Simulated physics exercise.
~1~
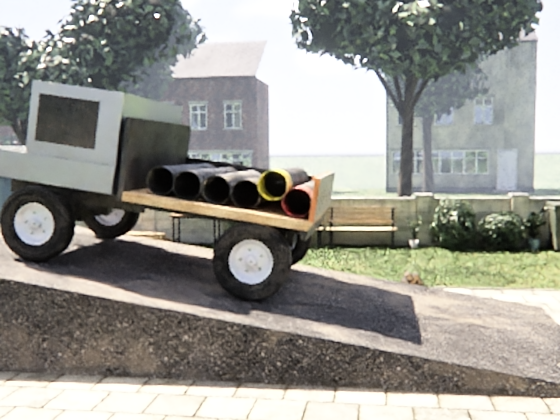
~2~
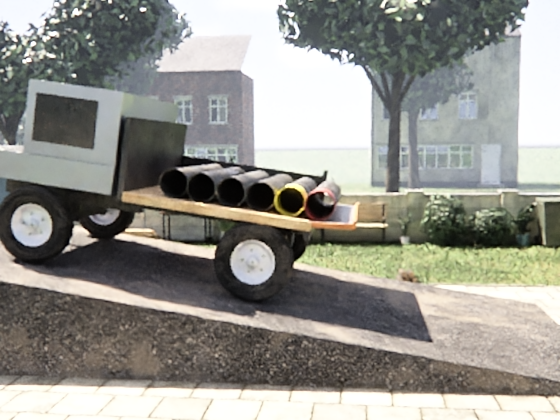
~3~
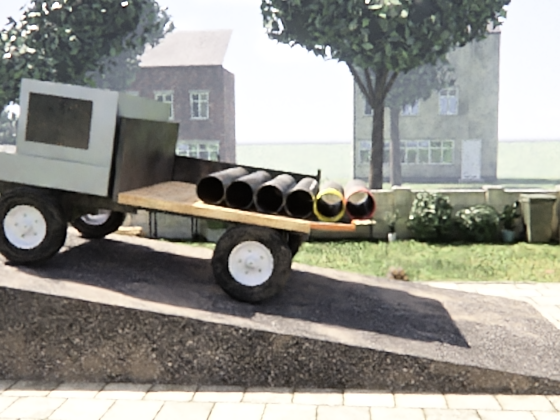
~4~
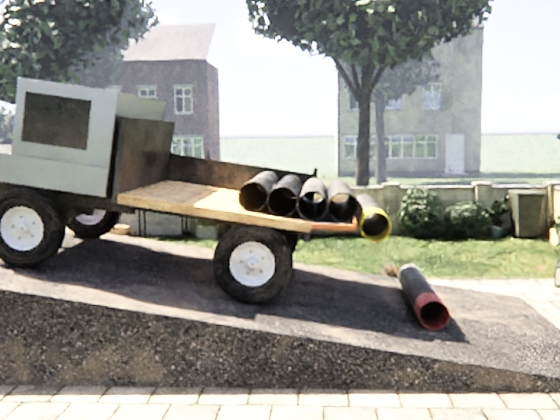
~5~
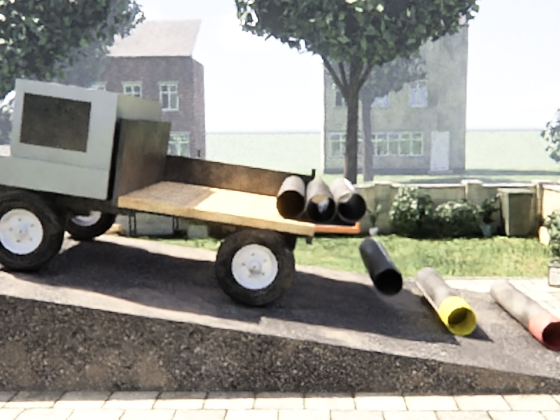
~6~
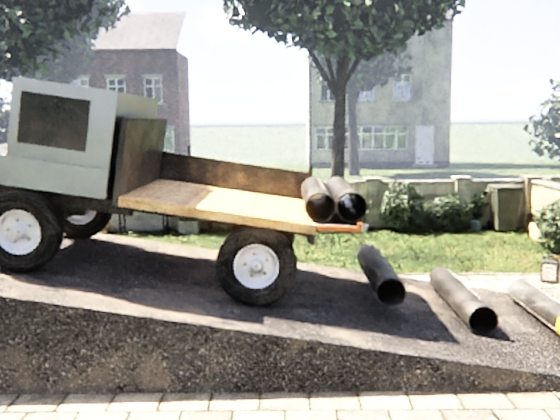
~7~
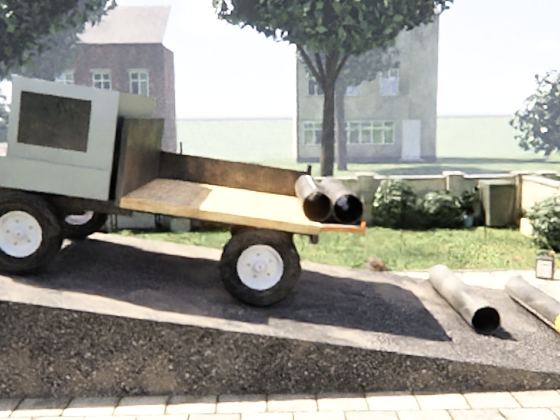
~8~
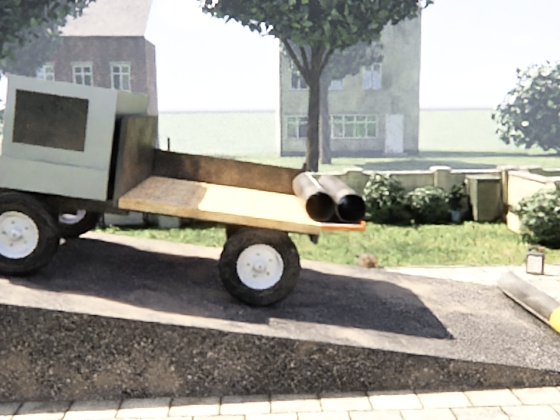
On a sloping road, four of six pipes roll off a truck's lowered tailgate; two stay aboard.
